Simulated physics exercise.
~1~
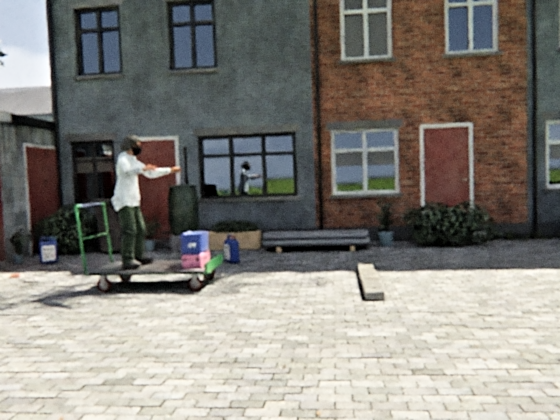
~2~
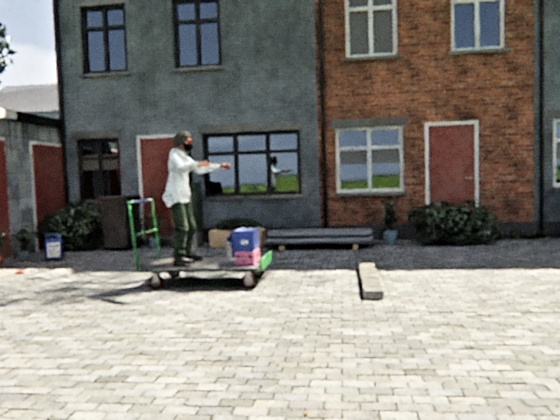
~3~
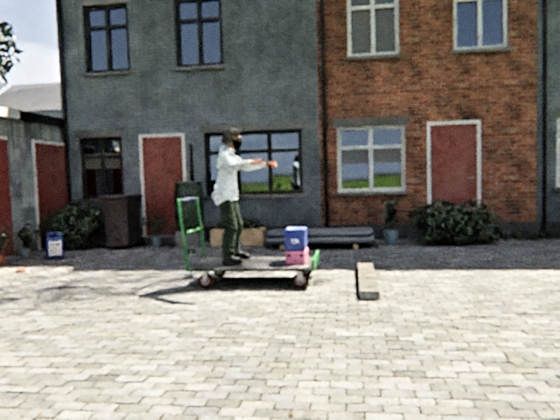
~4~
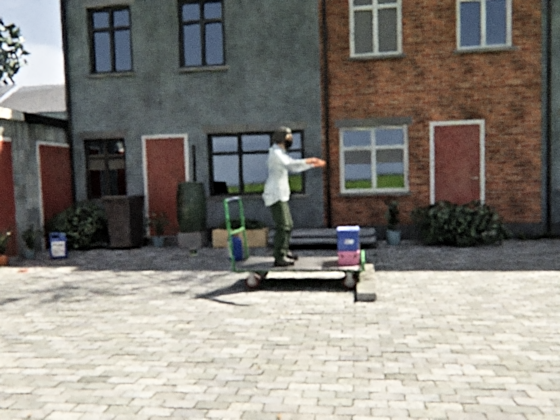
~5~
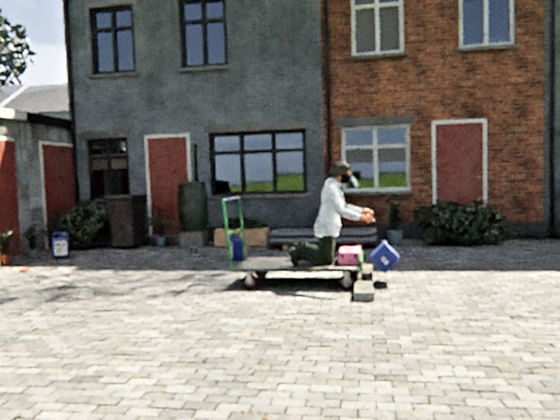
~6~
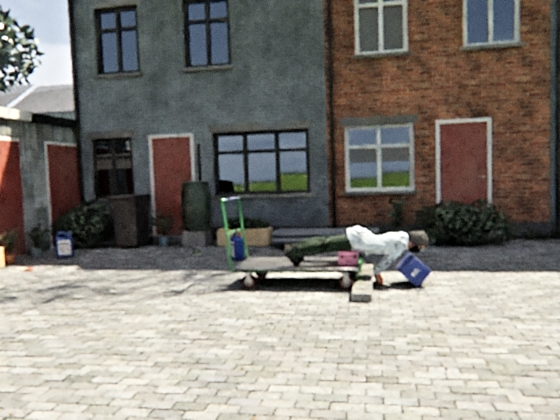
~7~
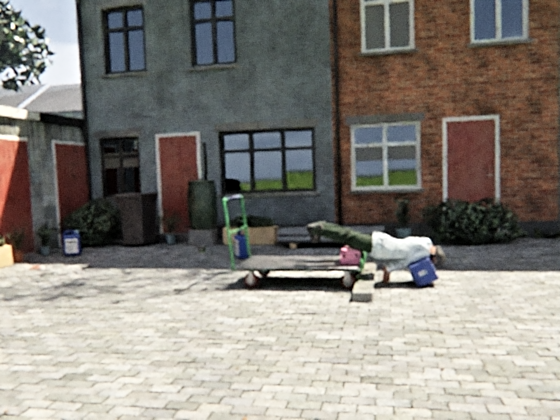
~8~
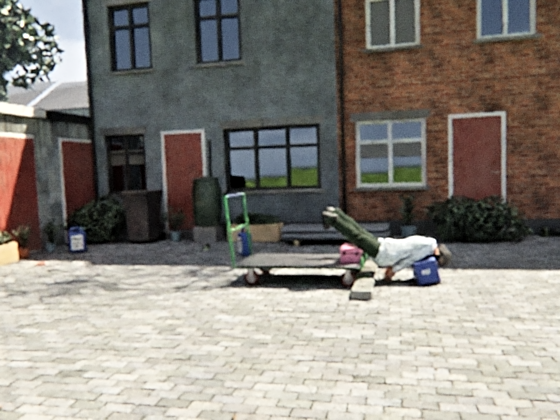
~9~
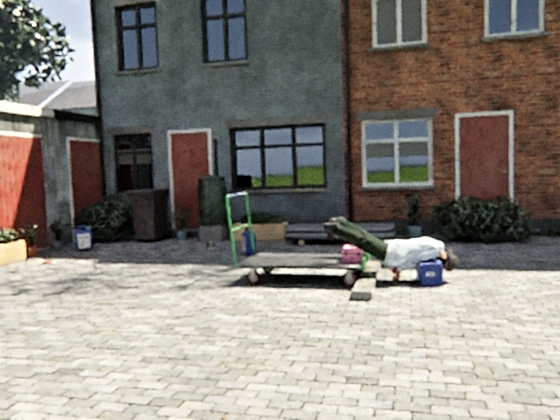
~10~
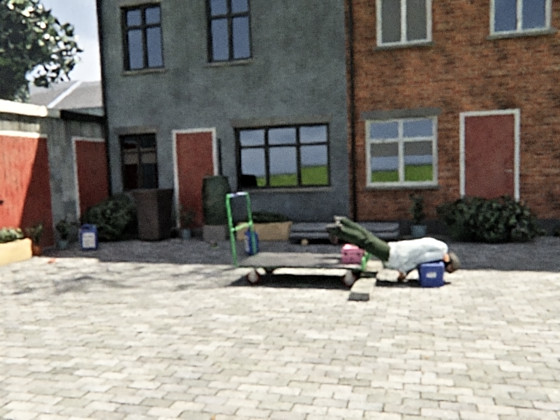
In the video, a figure in a white top stands on a trolley rolling right across a paved yard until it stops at a beam; the figure topples forward over the front with a blue tote and ends face down beyond it, while a pink box stays on the deck.
